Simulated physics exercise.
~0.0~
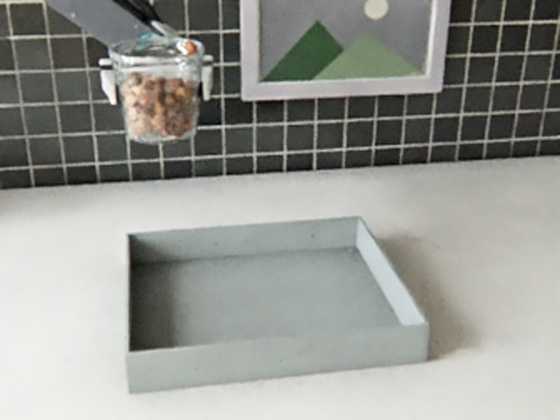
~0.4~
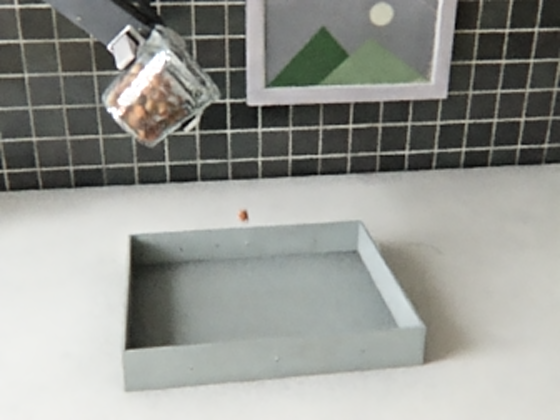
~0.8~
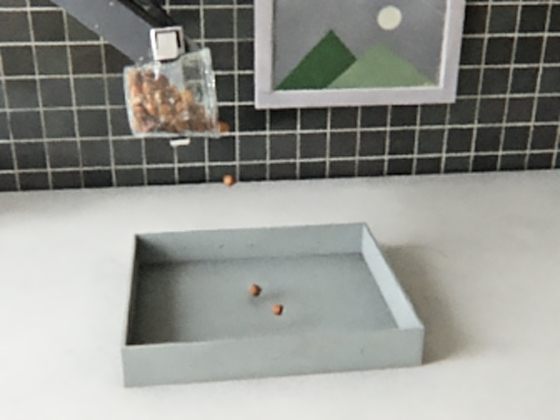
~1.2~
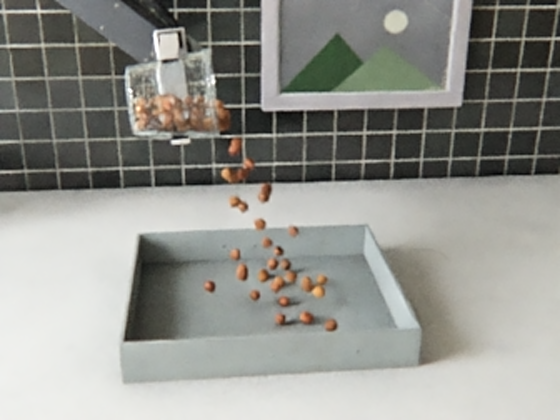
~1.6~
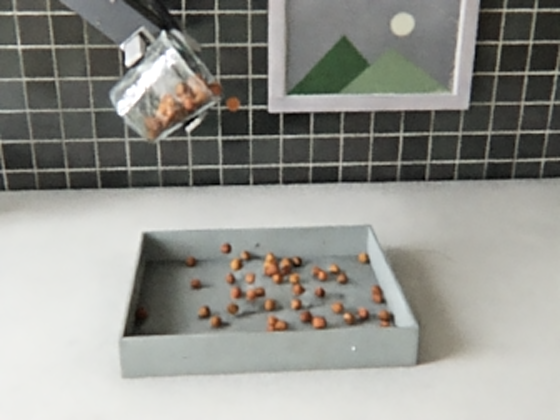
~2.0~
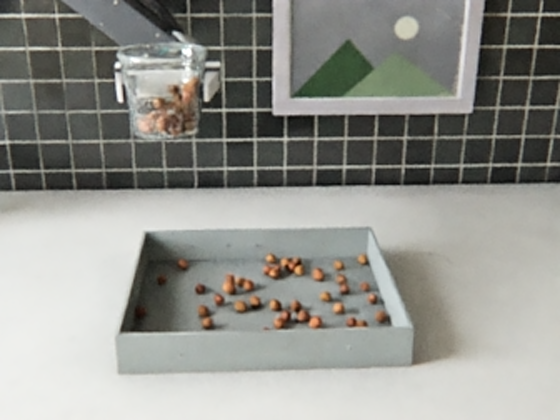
Small reddish-brown nuts spilled from a clear glass container as a dark arm tipped it sideways, a few at first and then a stream, scattering across a shallow gray tray before the arm turned it upright again with some nuts still inside.
